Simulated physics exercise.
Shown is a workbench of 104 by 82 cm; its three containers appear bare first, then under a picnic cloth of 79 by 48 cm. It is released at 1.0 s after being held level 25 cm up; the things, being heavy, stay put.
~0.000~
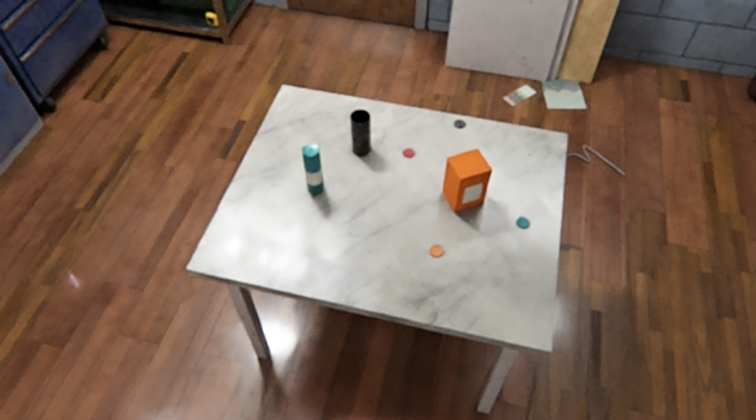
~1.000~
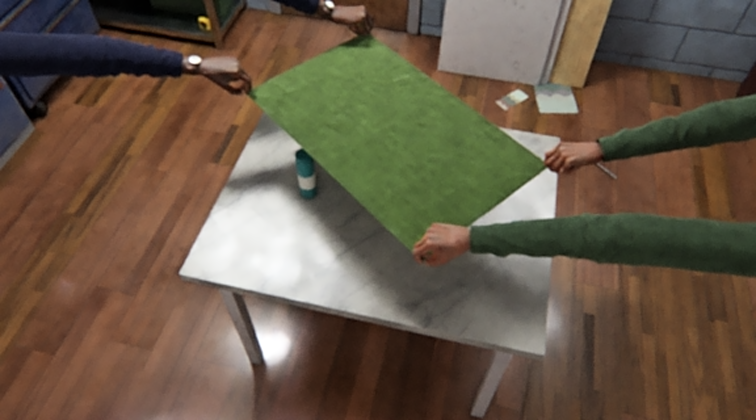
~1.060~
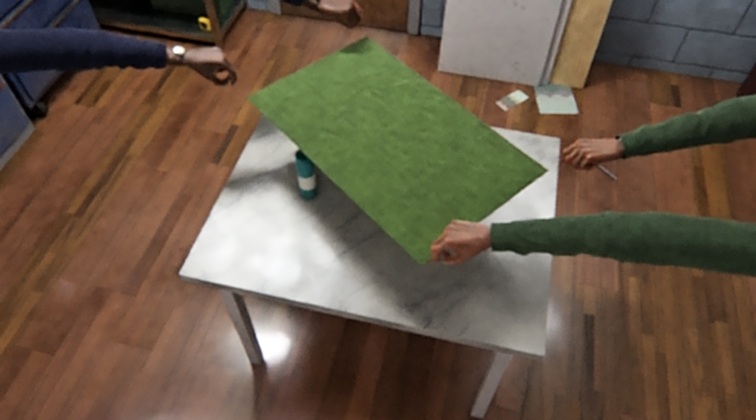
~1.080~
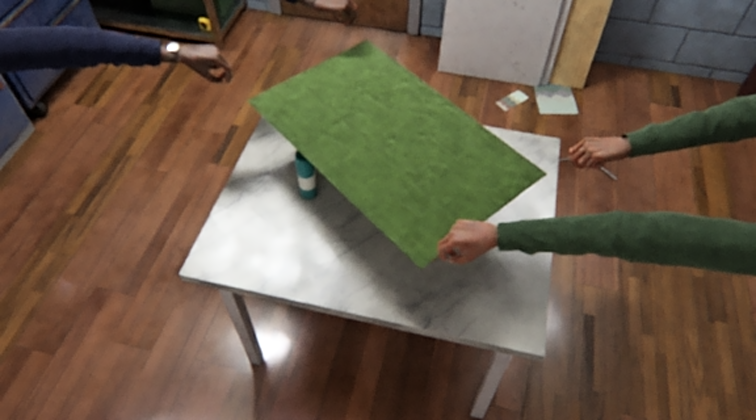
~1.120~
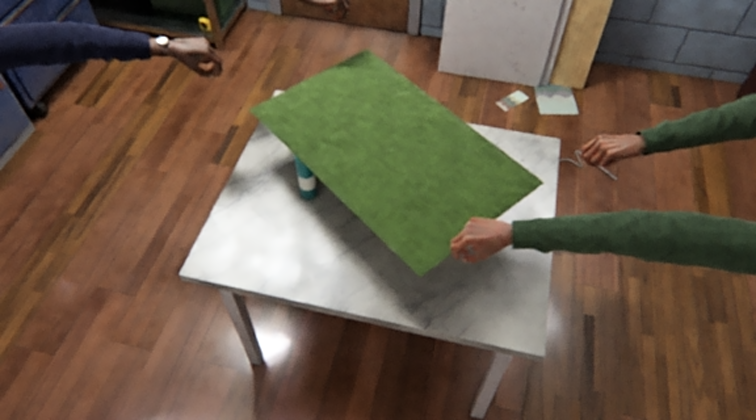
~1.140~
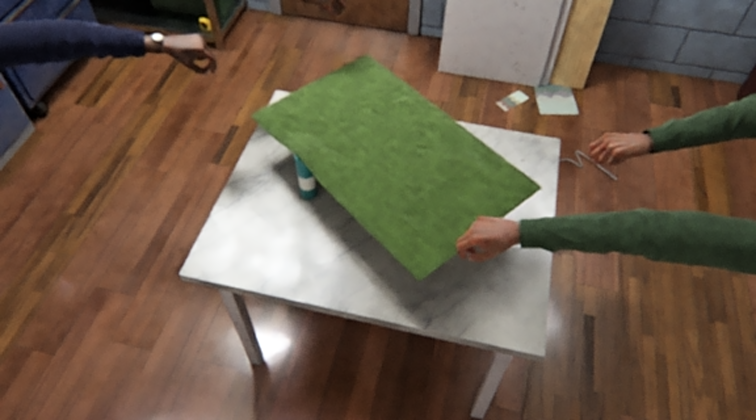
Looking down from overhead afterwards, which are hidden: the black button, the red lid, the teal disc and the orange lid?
The black button stays uncovered, the red lid ends under the cloth, the teal disc stays uncovered, the orange lid ends under the cloth.
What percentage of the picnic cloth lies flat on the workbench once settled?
Roughly 15 % of it.
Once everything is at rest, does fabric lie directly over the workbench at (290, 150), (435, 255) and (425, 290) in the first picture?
Left clear, draped over, left clear - in the order asked.
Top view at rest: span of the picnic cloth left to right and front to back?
It covers around 72 cm side to side and 74 cm front to back.
After 1.3 s, 10 % of it is down, spanning 71 by 75 cm, above orange lid, red lid.
After 1.5 s, 10 % of it is down, spanning 73 by 75 cm, above orange lid, red lid.
After 1.7 s, 10 % of it is down, spanning 70 by 74 cm, above orange lid, red lid.
After 1.9 s, 10 % of it is down, spanning 74 by 74 cm, above orange lid, red lid.
After 2.7 s, 15 % of it is down, spanning 72 by 74 cm, above orange lid, red lid.
